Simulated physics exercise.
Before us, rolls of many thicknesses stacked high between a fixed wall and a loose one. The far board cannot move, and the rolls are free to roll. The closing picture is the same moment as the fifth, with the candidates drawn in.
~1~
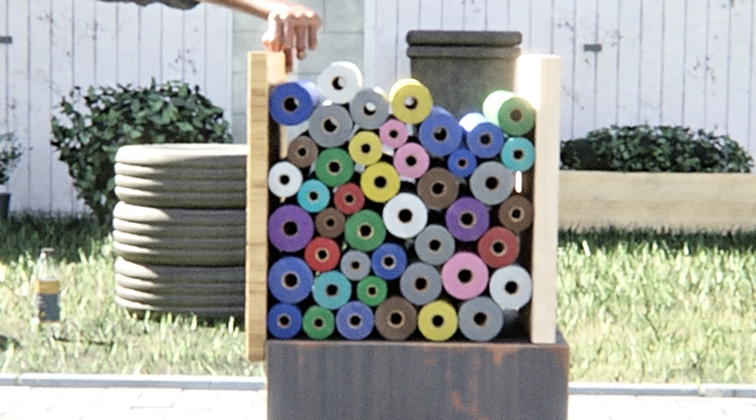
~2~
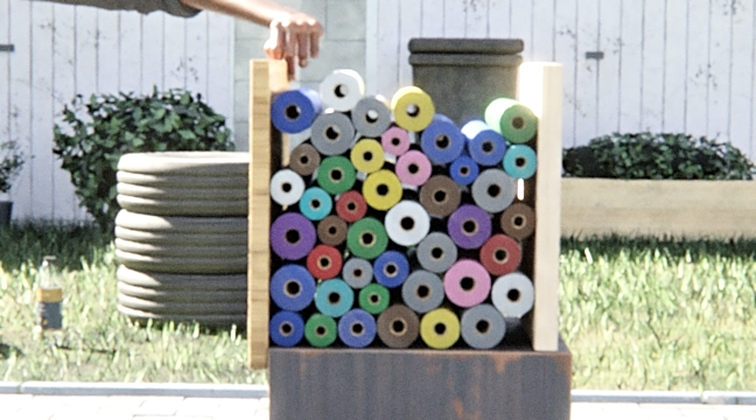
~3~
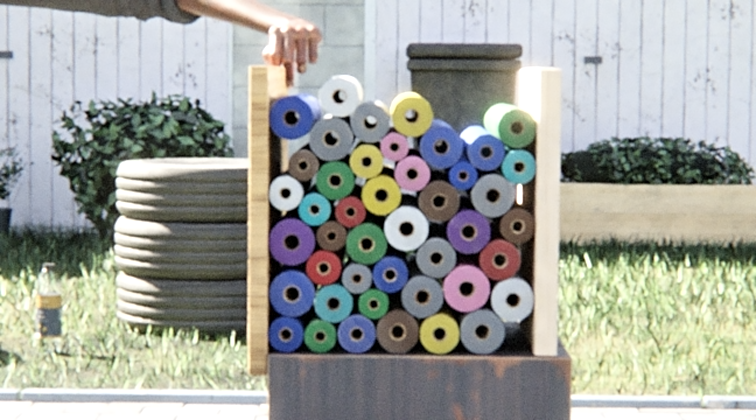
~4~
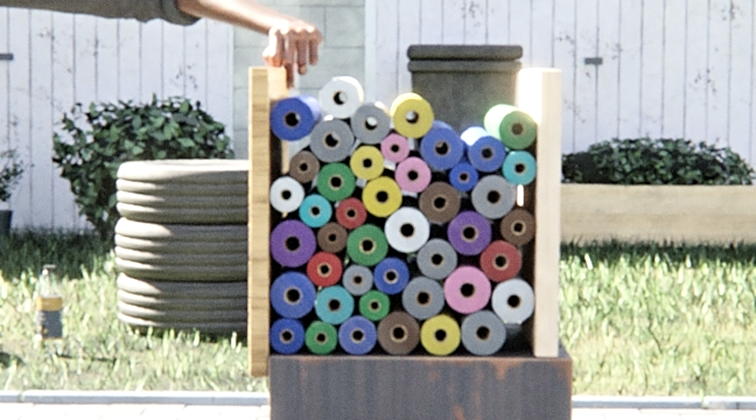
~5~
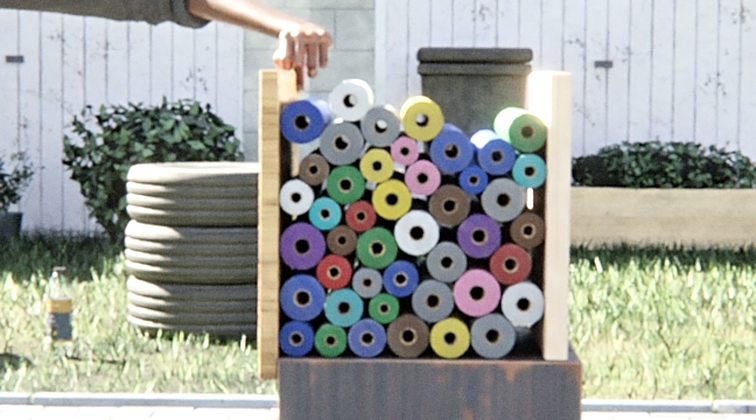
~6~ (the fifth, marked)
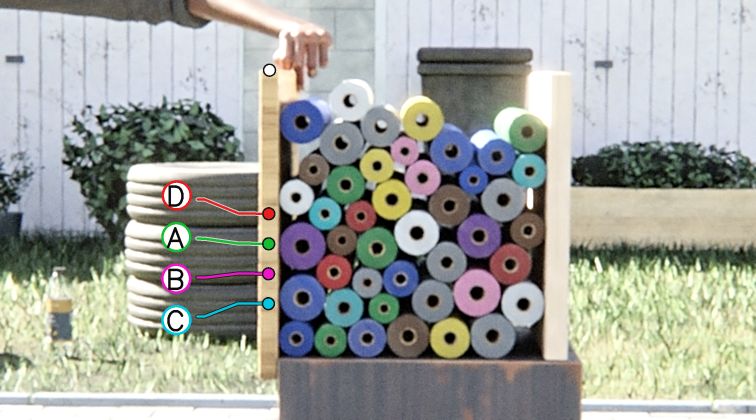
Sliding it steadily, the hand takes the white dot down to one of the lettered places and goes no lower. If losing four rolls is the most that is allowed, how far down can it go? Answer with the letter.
Lower it to D and no more.
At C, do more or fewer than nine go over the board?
More than nine.
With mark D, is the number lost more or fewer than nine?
Fewer than nine.
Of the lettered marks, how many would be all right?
One of them.
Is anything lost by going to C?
Yes, at C.
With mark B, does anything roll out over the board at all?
Yes, at B.
On the copy, A at (268, 244); B at (268, 274); C at (268, 304); D at (269, 214); the white dot at (269, 71).
On D. First, top of the board (279, 141).
Then, top of the board (279, 213).
Finally, top of the board (279, 214), one out over the board.
By contrast, A more than four out over the board; B more than four out over the board; C more than four out over the board.
